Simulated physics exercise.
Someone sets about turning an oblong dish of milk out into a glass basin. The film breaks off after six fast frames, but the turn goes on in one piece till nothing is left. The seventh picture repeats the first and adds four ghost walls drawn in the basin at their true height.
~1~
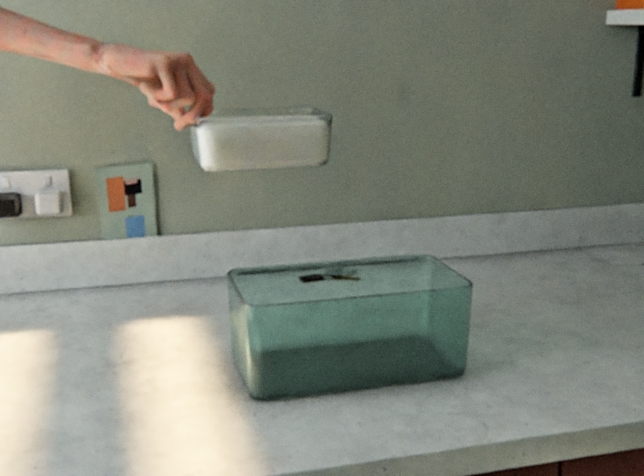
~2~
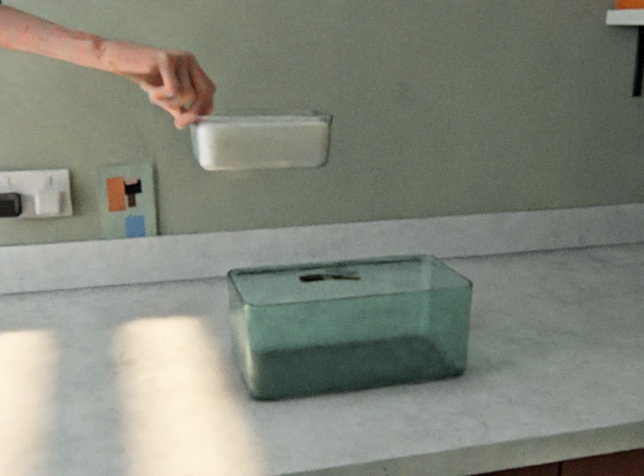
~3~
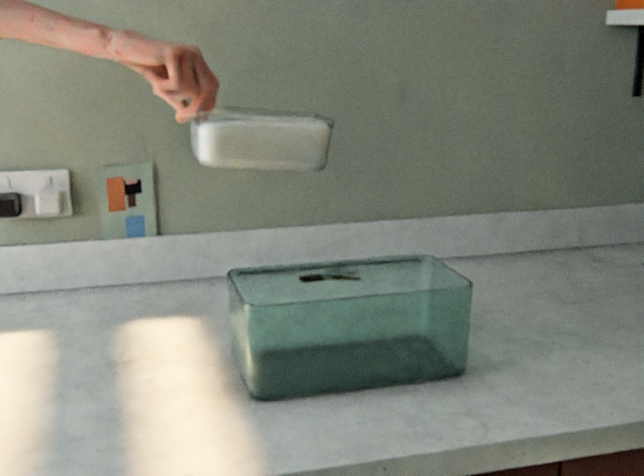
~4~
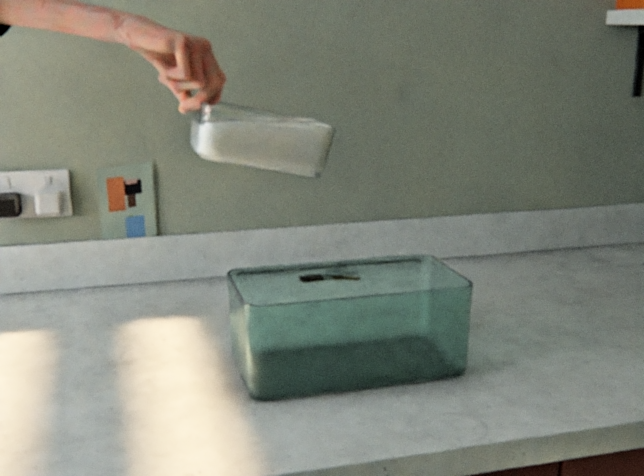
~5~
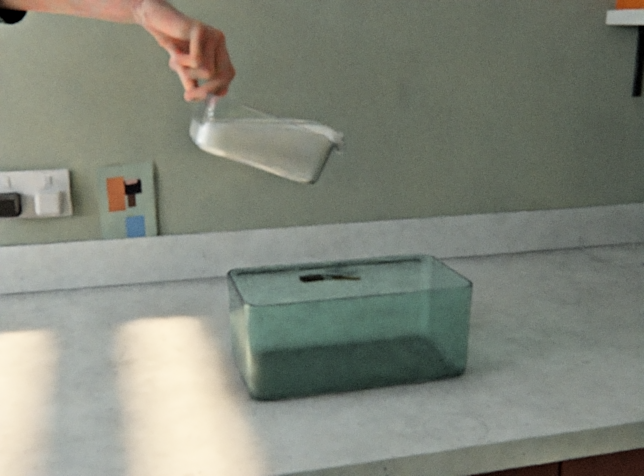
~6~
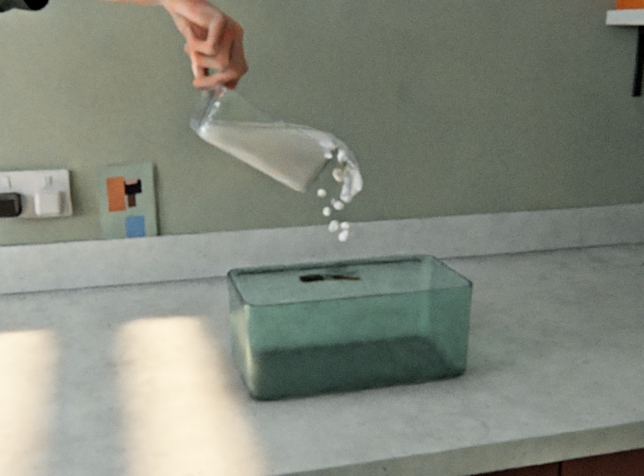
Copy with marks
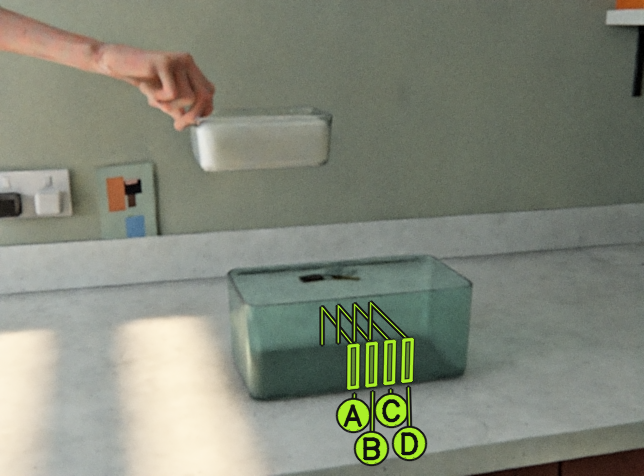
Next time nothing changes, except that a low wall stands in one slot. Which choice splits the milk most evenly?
The best place is D.
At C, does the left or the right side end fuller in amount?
The right one.
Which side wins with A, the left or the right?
The right one.
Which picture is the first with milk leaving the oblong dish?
Picture 5.
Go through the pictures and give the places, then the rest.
In the first frame, upright, lip at (321, 110); basin from (248, 399) to (464, 373); nothing has left yet.
In the second frame, upright, lip at (322, 112); nothing has left yet.
In the third frame, tipped about 6°, lip at (323, 116); nothing has left yet.
In the fourth frame, tipped about 12°, lip at (325, 124); nothing has left yet.
In the fifth frame, tipped about 21°, lip at (326, 134); milk is over the lip, down to (333, 148).
In the sixth frame, tipped about 31°, lip at (325, 146); milk is over the lip, down to (338, 234).
In lime, A at (354, 394); B at (372, 391); C at (390, 389); D at (408, 387).
With A, about 17 % ends left of the wall and 78 % right of it; 5 % is lost outside.
With B, about 22 % ends left of the wall and 73 % right of it; 5 % is lost outside.
With C, about 30 % ends left of the wall and 65 % right of it; 5 % is lost outside.
With D, about 47 % ends left of the wall and 48 % right of it; 4 % is lost outside.
